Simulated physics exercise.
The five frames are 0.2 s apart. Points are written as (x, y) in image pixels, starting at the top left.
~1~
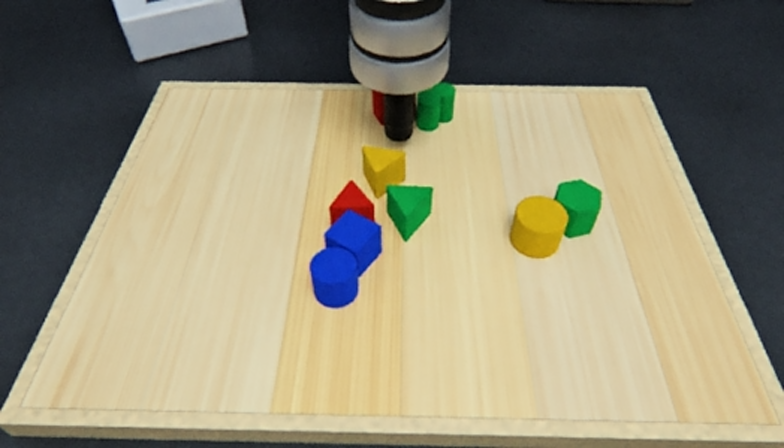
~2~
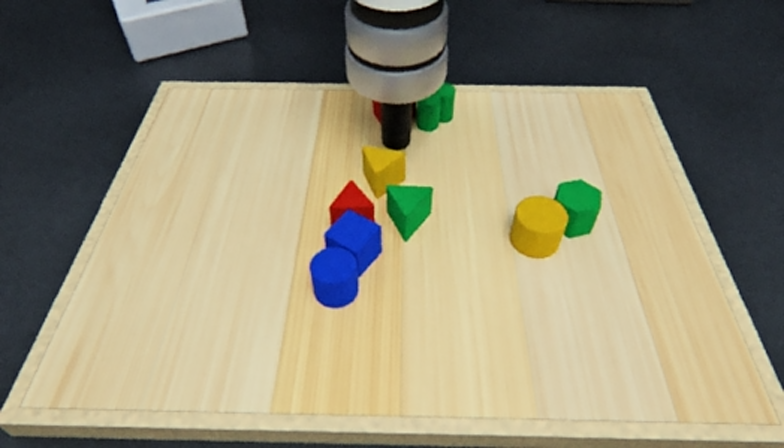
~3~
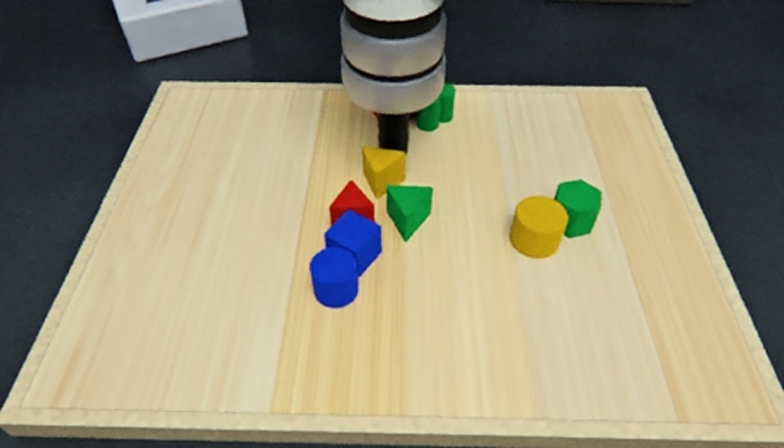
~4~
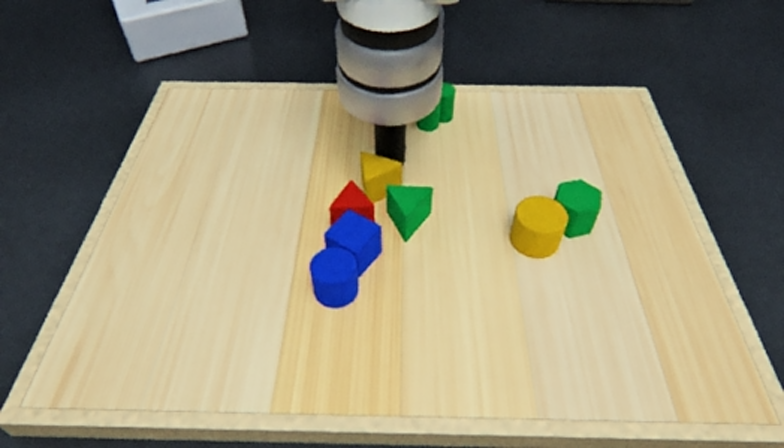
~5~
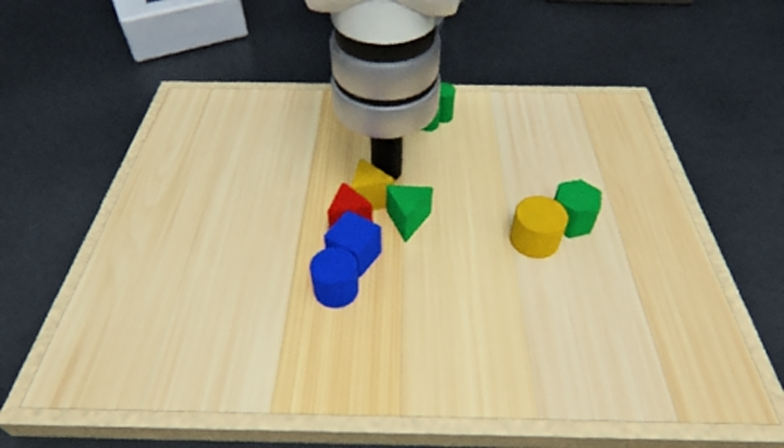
Robot arm tool moving slowly toward the viewer across a wooden board, nudging a yellow triangular block against a red one.
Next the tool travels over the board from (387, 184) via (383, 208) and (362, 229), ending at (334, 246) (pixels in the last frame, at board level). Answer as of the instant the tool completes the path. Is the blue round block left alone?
No, that is not what happens.
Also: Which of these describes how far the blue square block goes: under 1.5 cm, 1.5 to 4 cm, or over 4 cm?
It moves between 1.5 and 4 cm.
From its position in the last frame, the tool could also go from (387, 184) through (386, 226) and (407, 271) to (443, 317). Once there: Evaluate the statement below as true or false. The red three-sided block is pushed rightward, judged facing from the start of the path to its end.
True.
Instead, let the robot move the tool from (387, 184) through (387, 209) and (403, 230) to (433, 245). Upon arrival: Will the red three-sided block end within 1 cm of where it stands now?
Answer: No.
What follows on the original path. One third of the way, tool at (383, 197); red three-sided block at (331, 206), turned 25° anticlockwise; yellow three-sided block at (354, 189), turned 35° clockwise; green three-sided block at (407, 198), turned 25° anticlockwise.
Two thirds of the way, tool at (361, 218); red three-sided block at (306, 215), turned 20° anticlockwise; blue square block at (348, 232), turned 20° anticlockwise; yellow three-sided block at (329, 198), turned 40° clockwise; green three-sided block at (406, 202), turned 50° anticlockwise.
At the end, tool at (333, 235); blue round block at (327, 290); red three-sided block at (283, 222), turned 20° clockwise; blue square block at (327, 251), turned 45° anticlockwise; yellow three-sided block at (308, 205), turned 80° clockwise; green three-sided block at (406, 202), turned 50° anticlockwise.
